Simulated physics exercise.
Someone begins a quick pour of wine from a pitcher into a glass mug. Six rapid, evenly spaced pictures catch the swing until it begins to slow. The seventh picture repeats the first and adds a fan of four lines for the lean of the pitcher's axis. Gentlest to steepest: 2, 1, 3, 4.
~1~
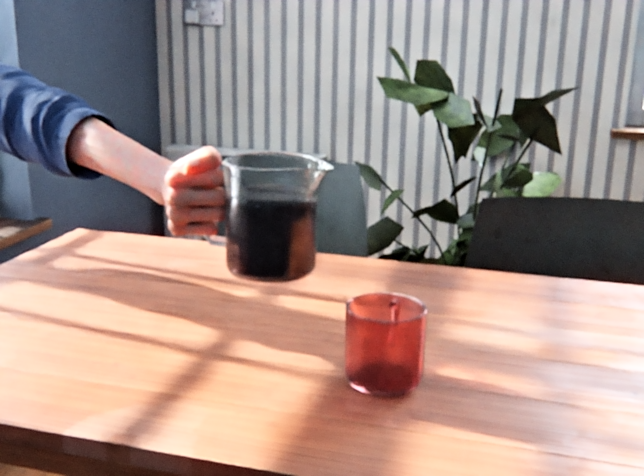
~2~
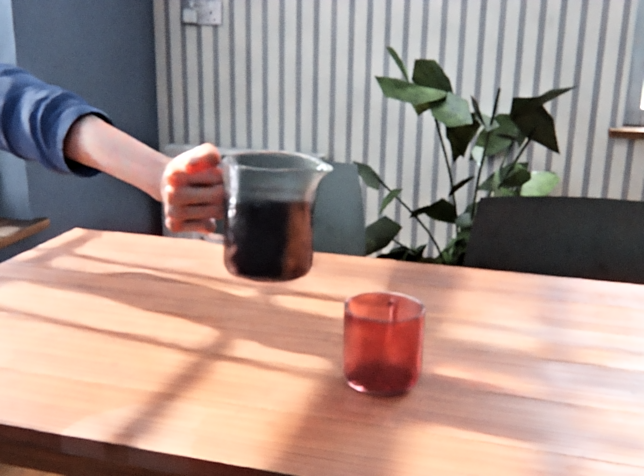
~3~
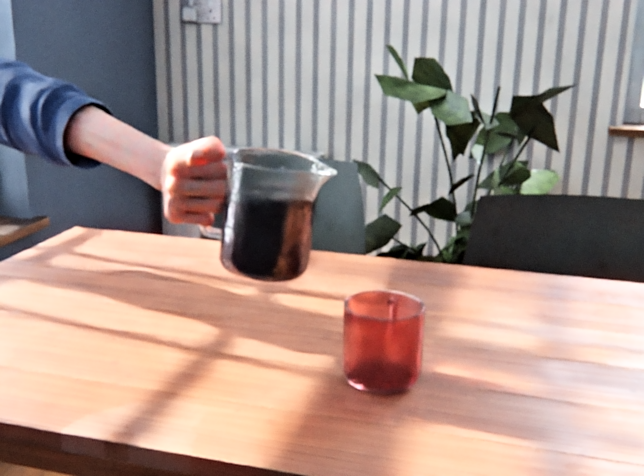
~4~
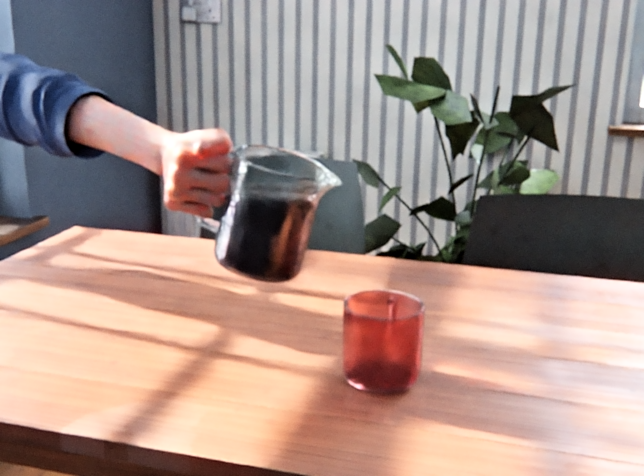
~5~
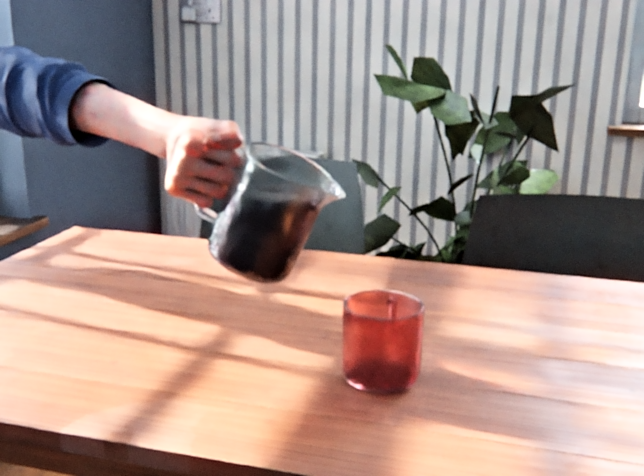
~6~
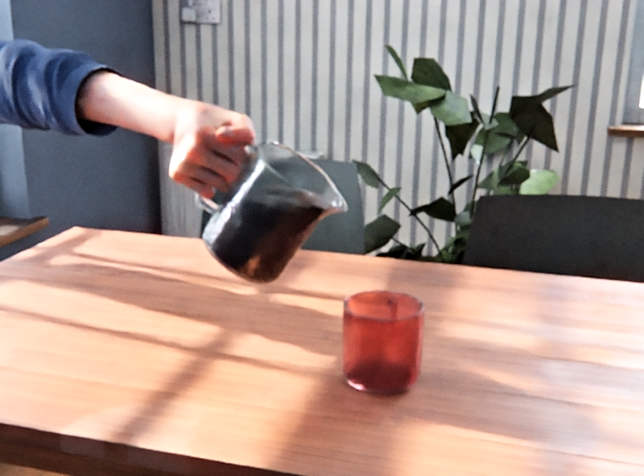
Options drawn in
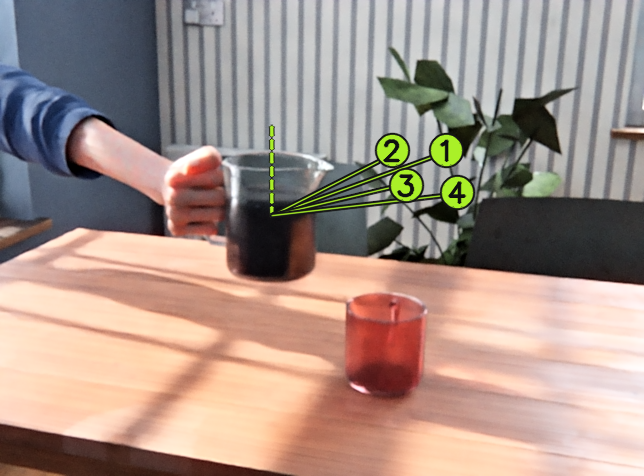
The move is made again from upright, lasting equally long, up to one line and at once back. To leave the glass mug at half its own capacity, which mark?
It is 1.
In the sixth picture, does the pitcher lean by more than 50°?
No, it does not.
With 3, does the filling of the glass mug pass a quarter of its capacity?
Yes, clearly.
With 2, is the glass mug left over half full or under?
Under.
In lime, 1 at (431, 157); 2 at (378, 161); 3 at (389, 187); 4 at (441, 195).
With 1, the glass mug ends with about 50 % of what it can hold.
With 2, the glass mug ends with about 37 % of what it can hold.
With 3, the glass mug ends with about 66 % of what it can hold.
With 4, the glass mug ends with about 78 % of what it can hold; 4 % of the wine is spilt.
